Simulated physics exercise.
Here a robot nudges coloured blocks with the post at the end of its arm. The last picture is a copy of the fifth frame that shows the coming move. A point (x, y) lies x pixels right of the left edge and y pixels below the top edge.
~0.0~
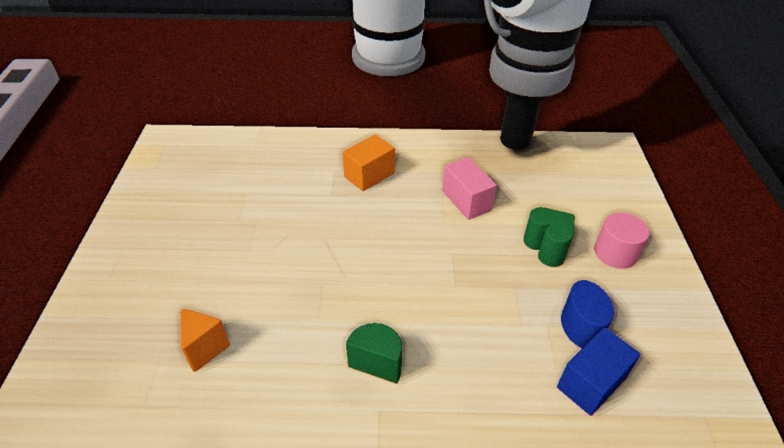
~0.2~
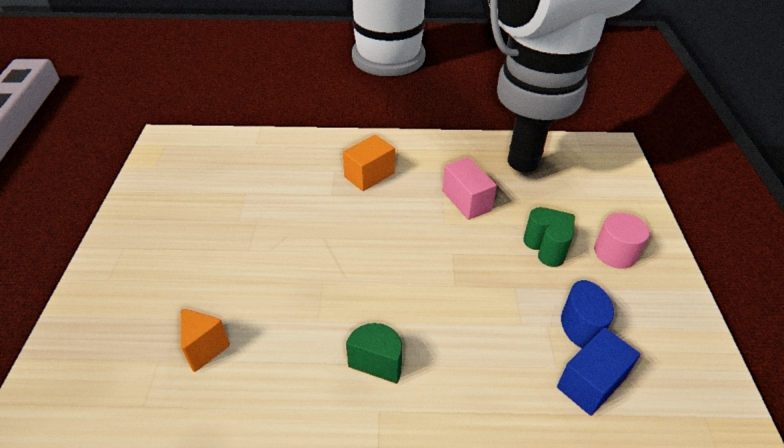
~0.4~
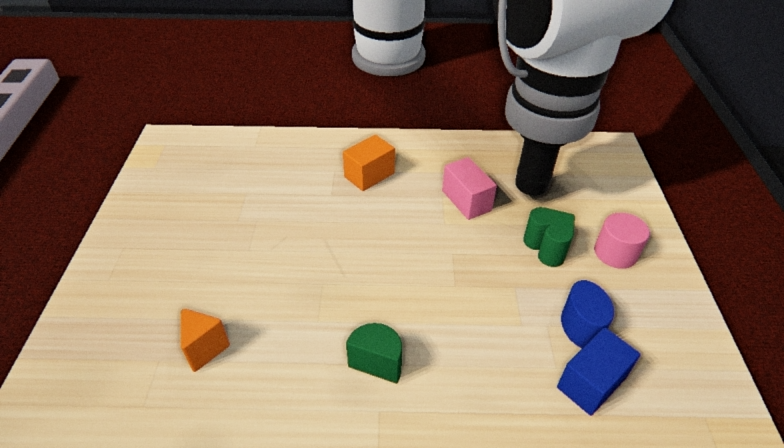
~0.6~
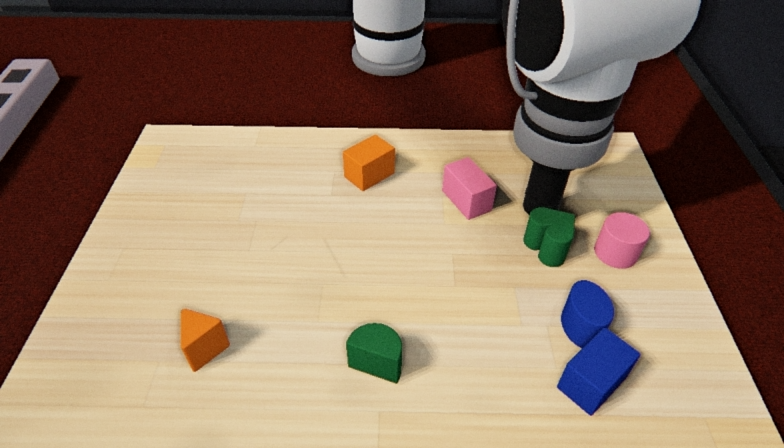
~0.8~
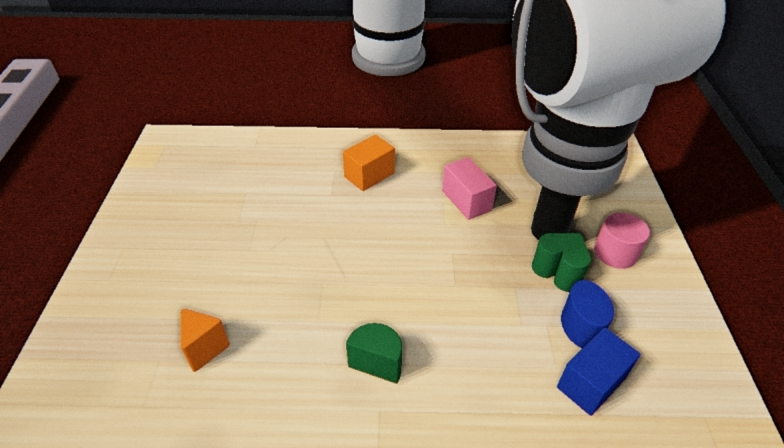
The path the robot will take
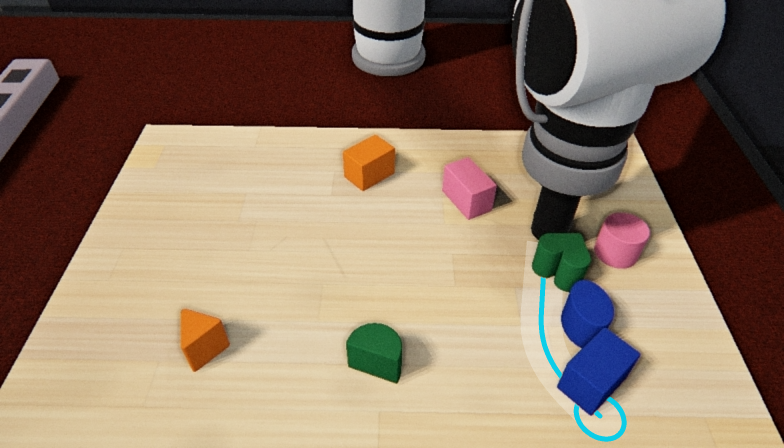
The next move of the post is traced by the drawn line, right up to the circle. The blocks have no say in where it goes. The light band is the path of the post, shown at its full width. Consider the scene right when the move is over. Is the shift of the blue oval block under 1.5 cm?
Final answer: No.
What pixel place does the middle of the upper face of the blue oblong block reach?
It should be at (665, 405) by then.
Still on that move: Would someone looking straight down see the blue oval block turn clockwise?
The answer is yes.
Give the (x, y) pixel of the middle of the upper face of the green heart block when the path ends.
By then it is at (594, 282).
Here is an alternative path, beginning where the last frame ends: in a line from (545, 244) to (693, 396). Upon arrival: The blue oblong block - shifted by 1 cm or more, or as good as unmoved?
It ends up somewhere else.
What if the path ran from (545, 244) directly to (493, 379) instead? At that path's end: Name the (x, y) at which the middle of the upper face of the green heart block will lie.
It ends at (579, 273).
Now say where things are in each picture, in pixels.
The first frame shows tip of the post (515, 142), middles of tops, green heart block (555, 222), blue oval block (592, 302), blue oblong block (605, 358), pink round block (627, 227).
The second frame shows post (523, 163), nothing pushed.
The third frame shows post (532, 186), nothing pushed.
The fourth frame shows post (540, 209), nothing pushed.
The fifth frame shows post (549, 232), green heart block (567, 247), blue oval block (592, 302), blue oblong block (605, 358), pink round block (627, 227).
The line goes from (545, 244) by way of (542, 294) and (547, 353) to (600, 416).
On the path given first. One third of the way, post (546, 283); green heart block (593, 281), turned 70° anticlockwise; blue oval block (616, 314), turned 35° clockwise; blue oblong block (607, 368).
Two thirds of the way, post (553, 344); green heart block (594, 282), turned 75° anticlockwise; blue oval block (618, 315), turned 35° clockwise; blue oblong block (607, 368).
At the end, post (606, 406); green heart block (594, 282), turned 75° anticlockwise; blue oval block (618, 315), turned 35° clockwise; blue oblong block (665, 405), turned 45° anticlockwise; pink round block unmoved.
